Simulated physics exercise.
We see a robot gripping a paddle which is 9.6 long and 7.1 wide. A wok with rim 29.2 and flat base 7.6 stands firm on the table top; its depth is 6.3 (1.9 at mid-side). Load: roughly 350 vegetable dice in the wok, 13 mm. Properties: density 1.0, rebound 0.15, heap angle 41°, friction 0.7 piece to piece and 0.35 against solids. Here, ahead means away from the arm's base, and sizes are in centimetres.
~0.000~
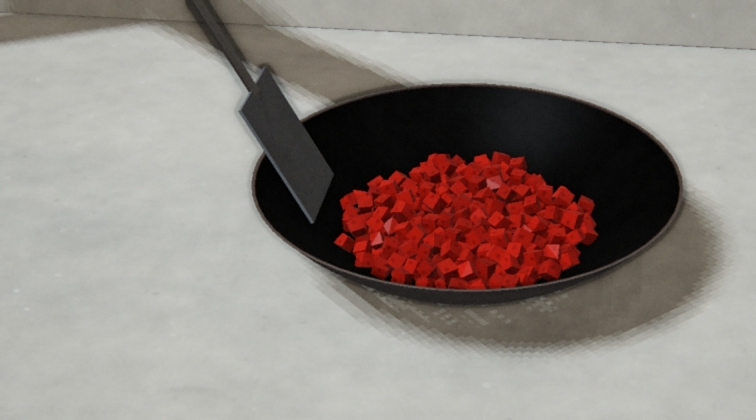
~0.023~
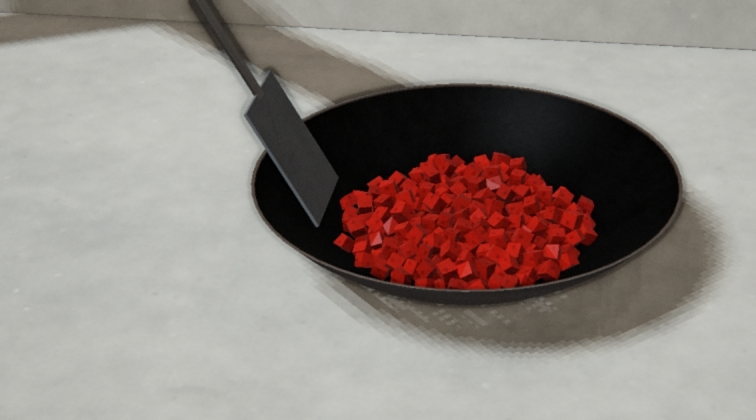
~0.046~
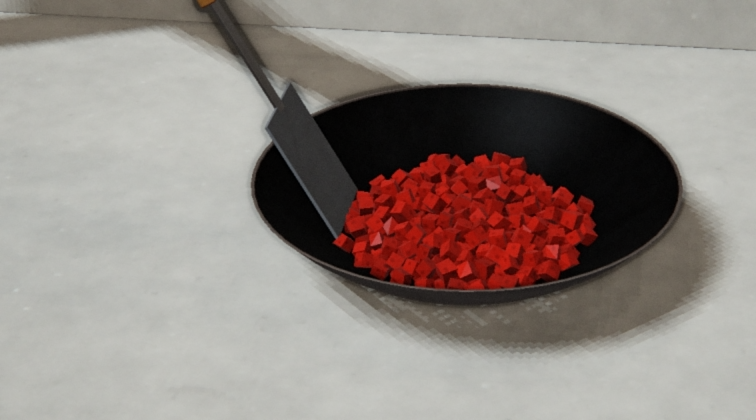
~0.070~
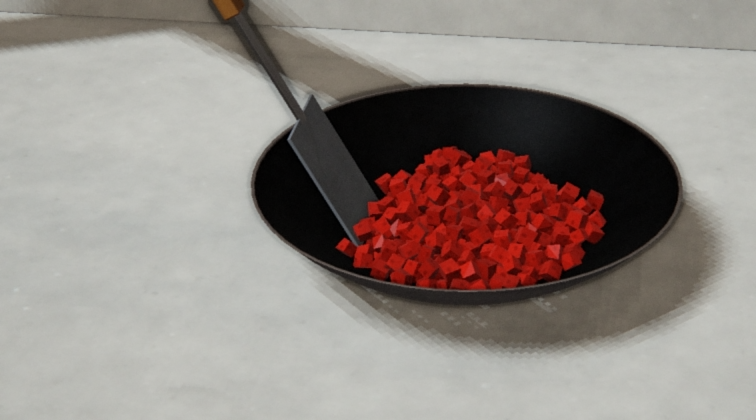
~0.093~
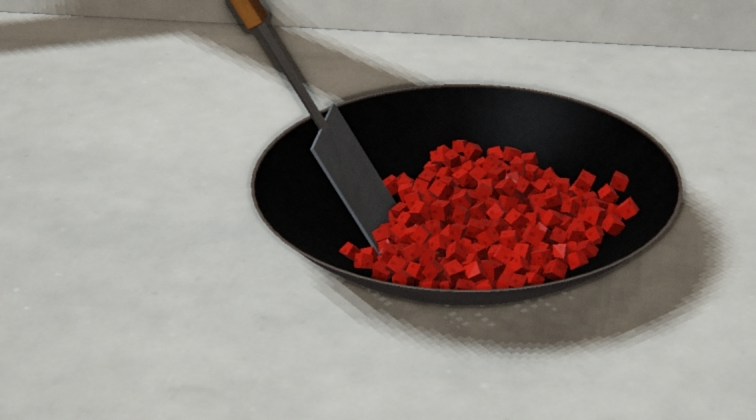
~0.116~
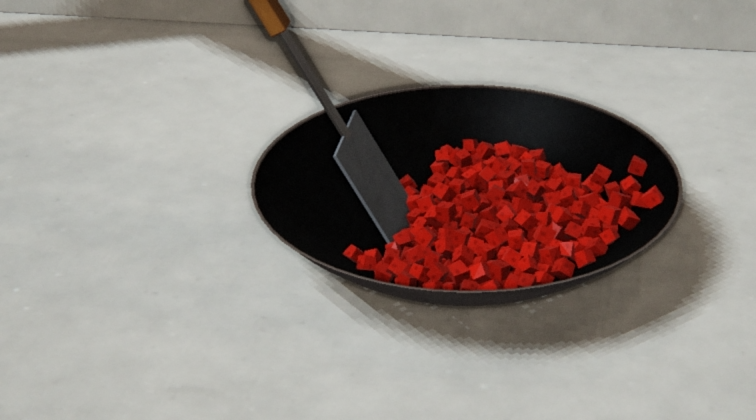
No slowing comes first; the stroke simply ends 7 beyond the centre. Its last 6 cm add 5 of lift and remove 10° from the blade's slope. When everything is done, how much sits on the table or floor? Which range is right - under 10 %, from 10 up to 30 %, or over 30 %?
Right range: From 10 up to 30 %.
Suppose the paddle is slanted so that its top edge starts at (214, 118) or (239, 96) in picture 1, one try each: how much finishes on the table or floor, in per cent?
I'd say near 15 per cent for the first and near 10 per cent for the second.
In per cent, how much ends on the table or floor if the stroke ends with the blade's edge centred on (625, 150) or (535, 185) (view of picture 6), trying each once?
About 40 and 0 per cent.
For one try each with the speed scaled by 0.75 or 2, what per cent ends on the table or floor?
Around 5 per cent, then around 30 per cent, would end on the table or floor.
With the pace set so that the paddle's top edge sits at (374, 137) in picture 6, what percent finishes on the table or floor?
Roughly 25 per cent.
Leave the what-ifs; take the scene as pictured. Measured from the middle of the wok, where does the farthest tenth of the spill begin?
That distance is around 25 cm.
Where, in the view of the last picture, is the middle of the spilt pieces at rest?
Close to (736, 271) in pixels.
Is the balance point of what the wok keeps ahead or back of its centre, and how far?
Offset: About 4.5 cm, ahead.
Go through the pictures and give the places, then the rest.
The first picture shows the paddle top edge at (252, 88), sloping 61°; upper third of the load around (463, 207), from x 345 to 585, top at y 160; 353 in the wok.
The second picture shows the paddle top edge at (257, 92), sloping 61°; upper third of the load around (463, 207), from x 345 to 585, top at y 160.
The third picture shows the paddle top edge at (278, 104), sloping 61°; upper third of the load around (463, 208), from x 345 to 585, top at y 160.
The fourth picture shows the paddle top edge at (300, 116), sloping 61°; upper third of the load around (470, 206), from x 350 to 595, top at y 155.
The fifth picture shows the paddle top edge at (323, 125), sloping 61°; upper third of the load around (491, 201), from x 350 to 630, top at y 145.
The sixth picture shows the paddle top edge at (345, 132), sloping 61°; upper third of the load around (511, 201), from x 355 to 655, top at y 145; 353 in the wok.
After 0.17 s, sloping 61°, highest piece 8 above the table; 352 in the wok, 1 on the blade or in flight.
After 0.23 s, sloping 56°, highest piece 9 above the table; 348 in the wok, 5 on the blade or in flight.
After 0.46 s, sloping 51°, highest piece 8 above the table; 297 in the wok, 45 on the table or floor, 11 on the blade or in flight.
After 1.51 s, sloping 51°, highest piece 7 above the table; 296 in the wok, 57 on the table or floor.
In the end, 296 in the wok, 57 on the table or floor. That is 16 % on the table or floor.
